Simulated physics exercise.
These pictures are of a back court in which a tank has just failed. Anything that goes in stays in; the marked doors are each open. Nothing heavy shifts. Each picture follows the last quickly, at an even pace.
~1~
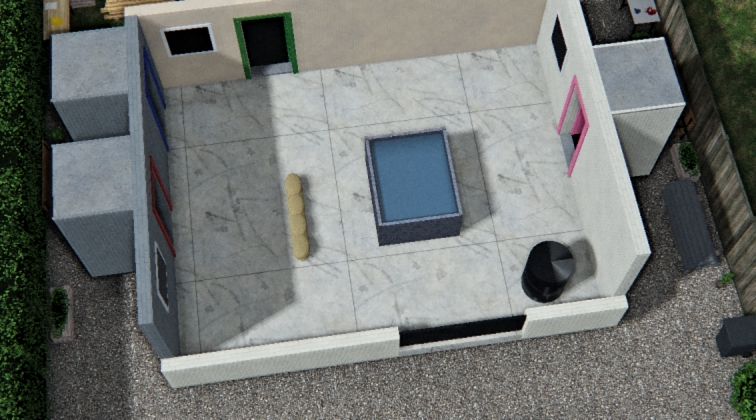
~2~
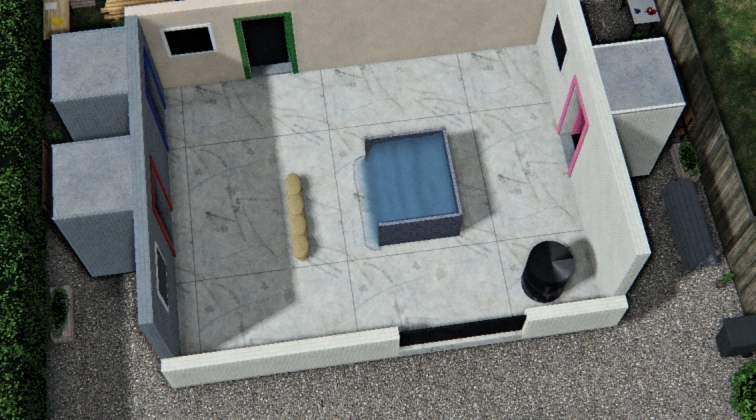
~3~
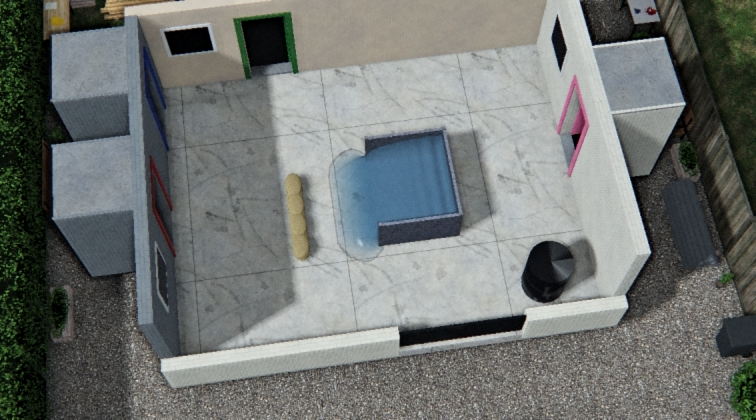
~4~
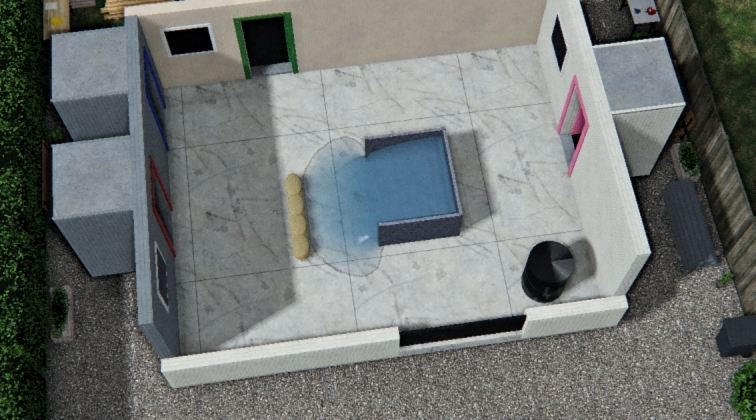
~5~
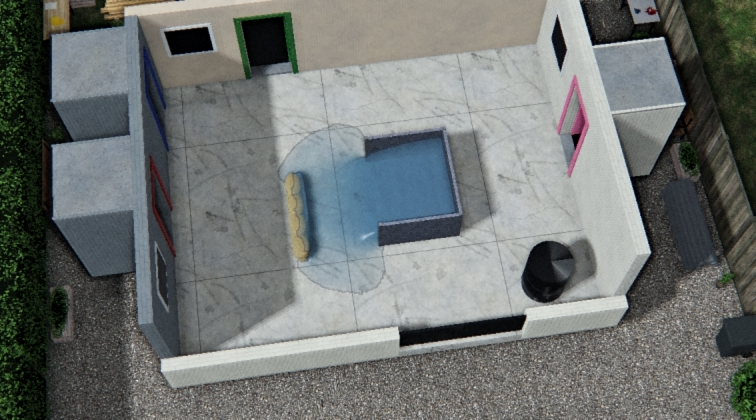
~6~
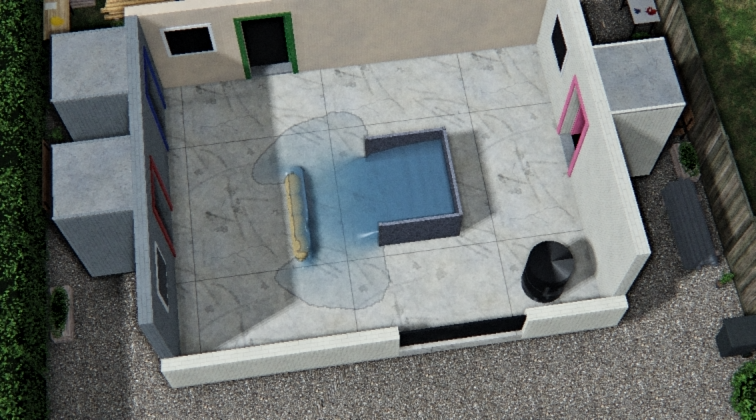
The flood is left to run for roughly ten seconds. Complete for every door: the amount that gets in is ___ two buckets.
Pink door: At most; red door: More than; green door: More than; blue door: More than.
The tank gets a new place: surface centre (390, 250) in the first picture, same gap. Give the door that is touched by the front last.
I'd go with the one in pink.
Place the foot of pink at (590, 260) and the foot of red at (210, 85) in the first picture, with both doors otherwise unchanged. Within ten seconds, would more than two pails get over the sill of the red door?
Note: Red one comes out above.
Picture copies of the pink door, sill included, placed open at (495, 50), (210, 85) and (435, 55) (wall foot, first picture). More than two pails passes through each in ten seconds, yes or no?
Log: Door one misses the mark; door two beats the mark; door three misses the mark.
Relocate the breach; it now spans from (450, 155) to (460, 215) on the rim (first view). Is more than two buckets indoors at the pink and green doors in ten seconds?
One by one: Pink door lets more in; green door keeps below it.
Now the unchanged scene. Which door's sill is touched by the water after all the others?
That would be the one in pink.
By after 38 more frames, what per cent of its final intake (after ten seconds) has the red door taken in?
That share would be near 60 %.
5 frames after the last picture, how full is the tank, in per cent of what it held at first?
Some 34 per cent.
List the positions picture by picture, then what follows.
The first picture shows the tank at (413, 177) is whole and still.
In the second picture, the front is at (365, 158), out from the gap at (375, 196).
In the third picture, water pours out at (375, 196) and has run to (359, 256).
In the fourth picture, the front is at (318, 156), out from the gap at (375, 197).
In the fifth picture, water pours out at (375, 197) and has run to (313, 276).
In the sixth picture, water pours out at (375, 198) and has run to (260, 163).
A moment on, water covers 35 % of the floor; the pink door not reached, the red door not reached, the green door not reached, the blue door not reached.
Next, water covers 50 % of the floor; the pink door not reached, the red door wet at the sill, nothing in, the green door under two buckets in, the blue door under two buckets in.
Then, water covers 55 % of the floor; the pink door not reached, the red door under two buckets in, the green door over two buckets in, the blue door over two buckets in.
Later, water covers 80 % of the floor; the pink door not reached, the red door over two buckets in, the green door far over two buckets in, the blue door over two buckets in.
In the end, water covers 95 % of the floor; the pink door under two buckets in, the red door far over two buckets in, the green door far over two buckets in, the blue door over two buckets in.
